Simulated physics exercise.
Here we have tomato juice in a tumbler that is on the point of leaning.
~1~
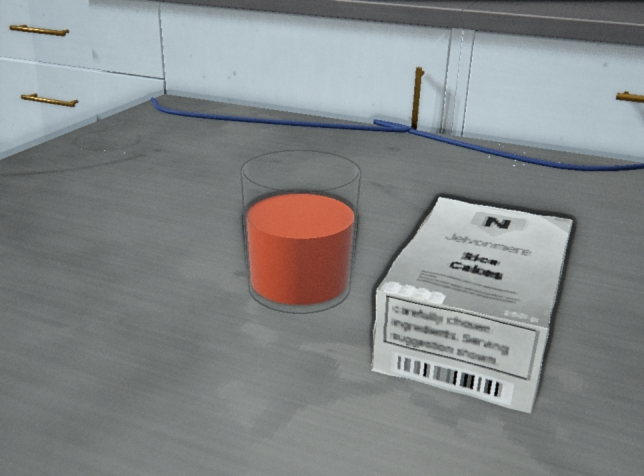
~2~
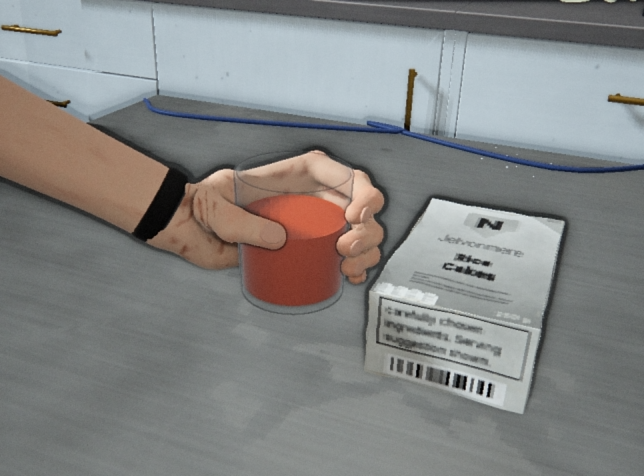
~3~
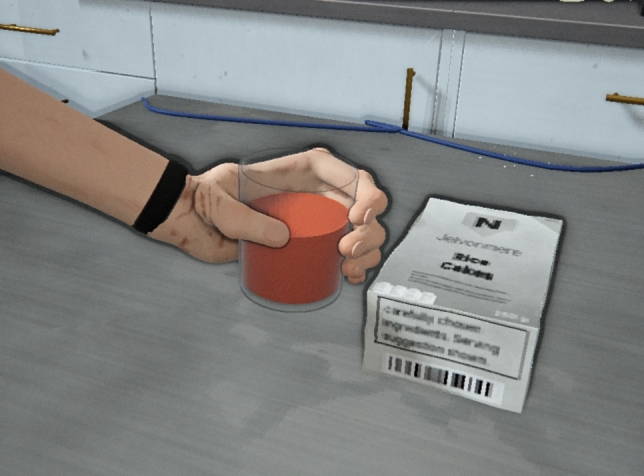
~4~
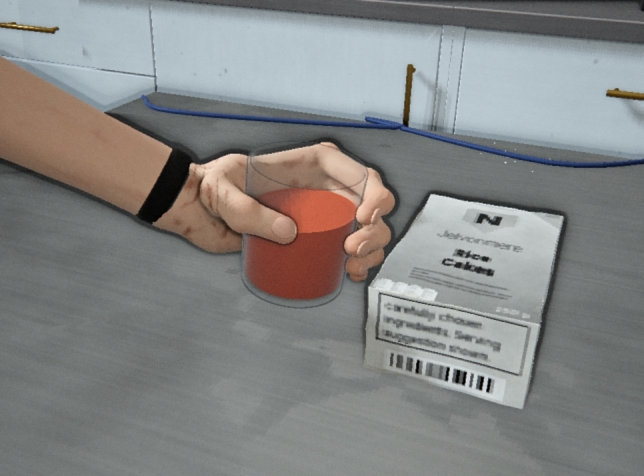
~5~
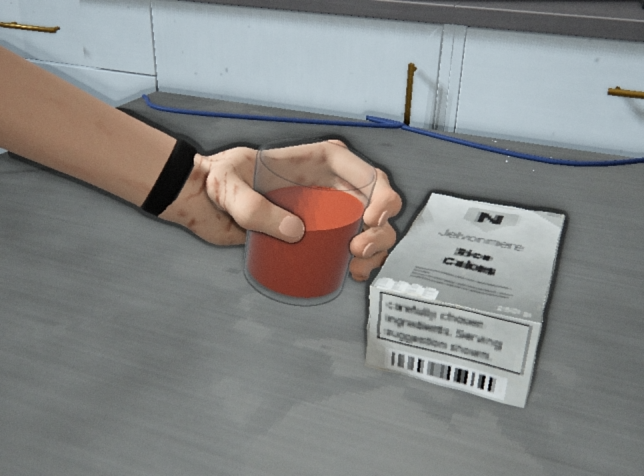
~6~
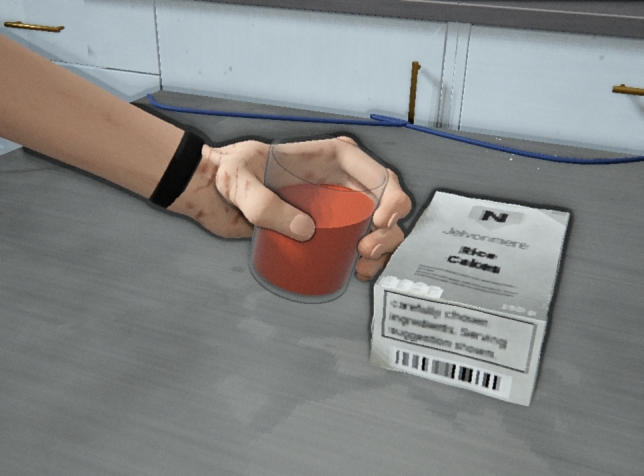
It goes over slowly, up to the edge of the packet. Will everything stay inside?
Yes, it all stays in.
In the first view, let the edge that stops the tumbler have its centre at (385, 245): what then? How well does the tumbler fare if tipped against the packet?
No overflow.
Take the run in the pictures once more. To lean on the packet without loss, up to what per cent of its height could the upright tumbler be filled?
Roughly 75 per cent of its height.
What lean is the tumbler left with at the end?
I'd put it at roughly 35 degrees from the vertical.
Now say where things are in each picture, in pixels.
In the first picture, it stands upright; tumbler (300, 226) about two thirds full.
The second picture shows a hand takes hold; tumbler about two thirds full, surface at (293, 217); packet (471, 291).
In the third picture, it is leaning; tumbler (295, 225) about two thirds full.
The fourth picture shows tipping on its foot; tumbler about two thirds full, surface at (301, 210); packet (471, 287).
In the fifth picture, the top moves towards the packet; tumbler (306, 218) about two thirds full.
The sixth picture shows on the way over; tumbler about two thirds full, surface at (317, 206); packet (476, 284).
A moment on, the tumbler leans by about 25°; all is still inside.
Further on, the tumbler leans by about 30°; all is still inside.
When it is over, the tumbler leans by about 35°, against the packet; all is still inside.
